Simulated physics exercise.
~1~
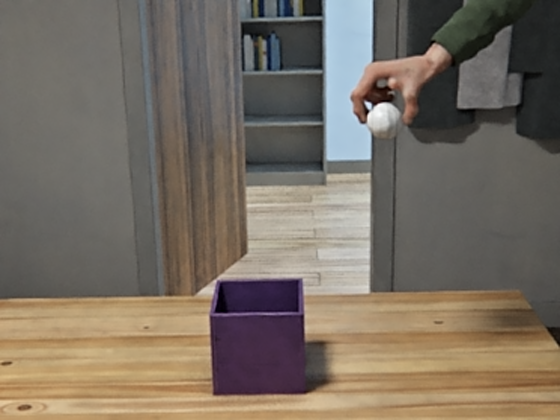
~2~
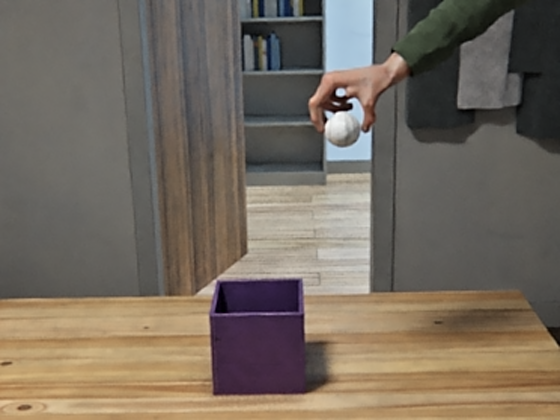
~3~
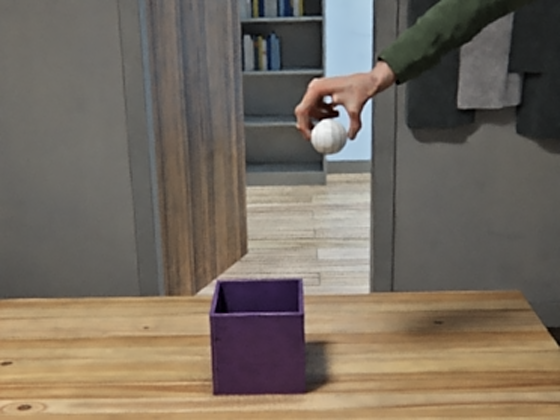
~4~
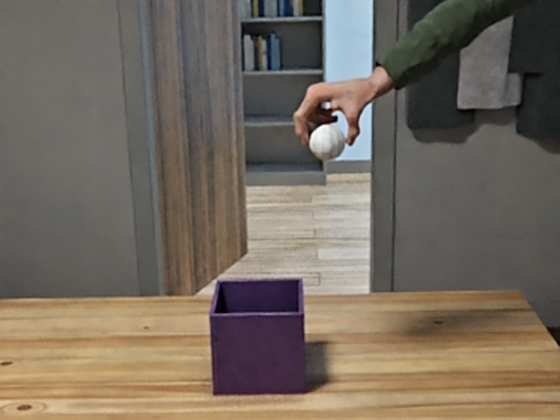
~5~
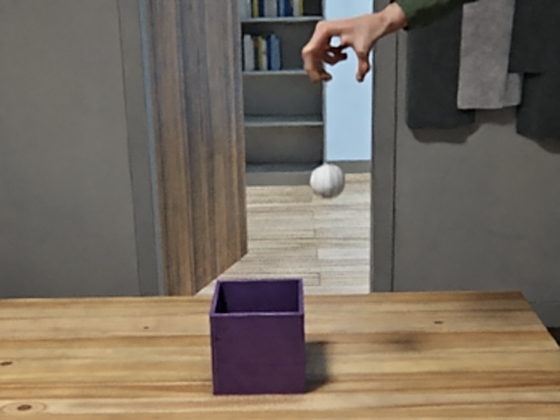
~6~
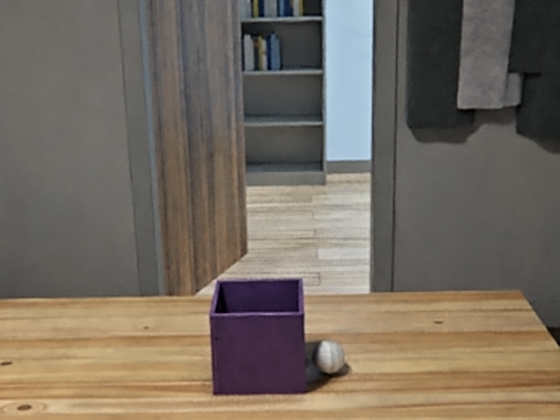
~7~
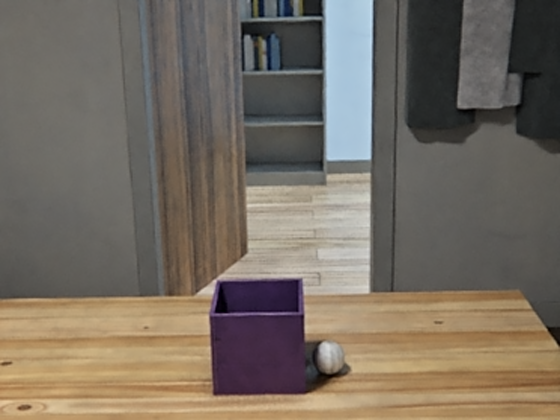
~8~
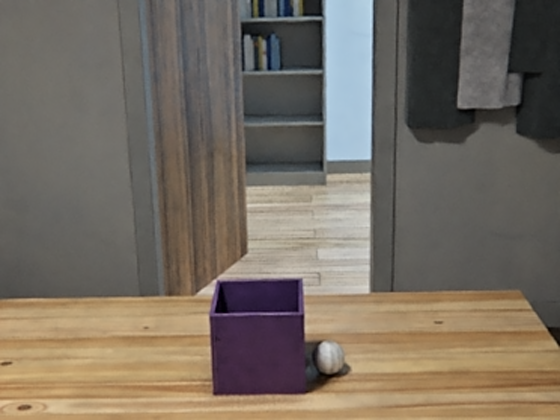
A hand held a round white object above a wooden table, moved it left toward a purple open-topped box, and let go. It dropped just to the right of the box and came to rest on the table beside it.
